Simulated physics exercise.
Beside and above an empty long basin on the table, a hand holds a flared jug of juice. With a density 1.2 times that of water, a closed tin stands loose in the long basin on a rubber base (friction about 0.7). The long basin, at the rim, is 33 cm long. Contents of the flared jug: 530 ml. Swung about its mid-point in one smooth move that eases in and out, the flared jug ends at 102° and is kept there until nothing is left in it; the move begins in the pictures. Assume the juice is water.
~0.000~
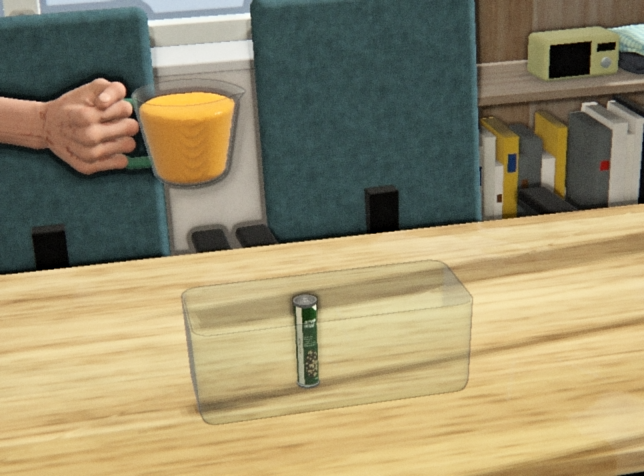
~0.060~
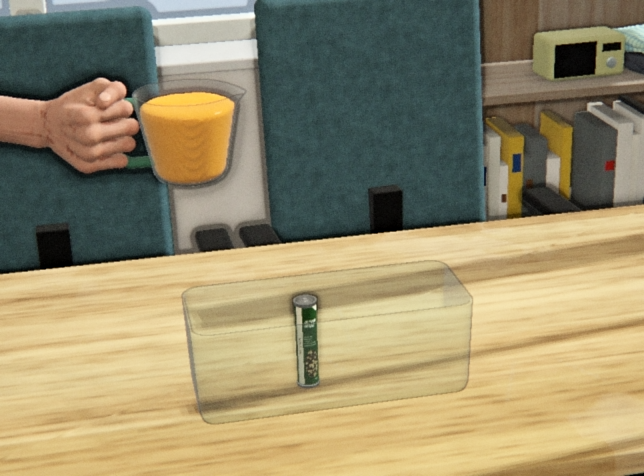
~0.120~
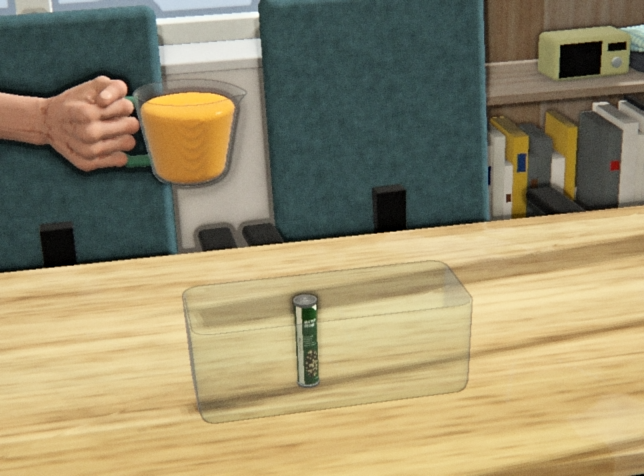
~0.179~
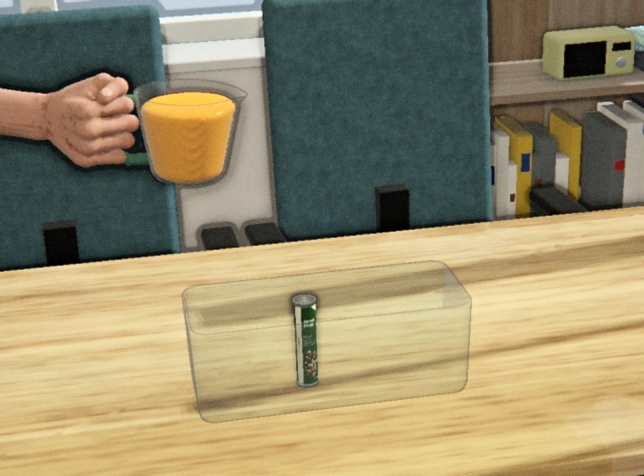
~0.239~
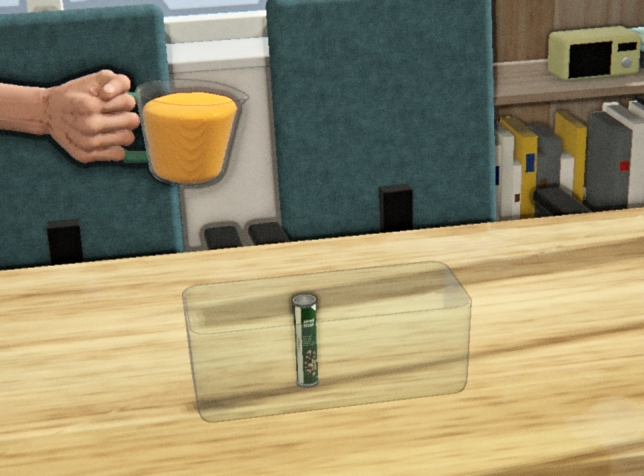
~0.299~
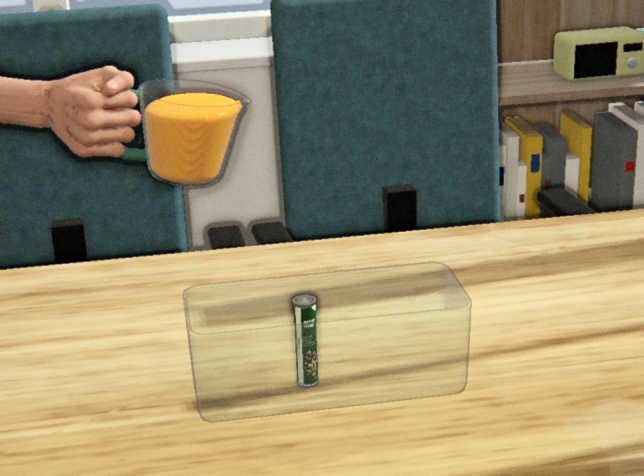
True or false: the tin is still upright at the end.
True.
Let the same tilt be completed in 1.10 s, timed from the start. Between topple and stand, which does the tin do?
Then it keeps standing.
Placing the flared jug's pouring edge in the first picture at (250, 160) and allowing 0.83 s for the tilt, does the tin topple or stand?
After that, the tin overturns.
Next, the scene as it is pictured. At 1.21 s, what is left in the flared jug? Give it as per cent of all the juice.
Remaining share: Approx. 16 %.
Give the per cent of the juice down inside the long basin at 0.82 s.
Around 6 percent.
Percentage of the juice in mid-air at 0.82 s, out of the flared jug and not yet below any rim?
22 %.
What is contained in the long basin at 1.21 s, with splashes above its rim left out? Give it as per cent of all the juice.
Some 60 per cent.
By 0.82 s the tilt is 56° and 73 per cent is still to pour; the tin stands where it began.
By 1.21 s the tilt is 90° and 16 per cent is still to pour; the tin stands where it began.
By 1.61 s the tilt is 102° and 0 per cent is still to pour; the tin stands where it began.
By 2.05 s the tilt is 102° and 0 per cent is still to pour; the tin stands where it began.
At rest the tin stands where it began.
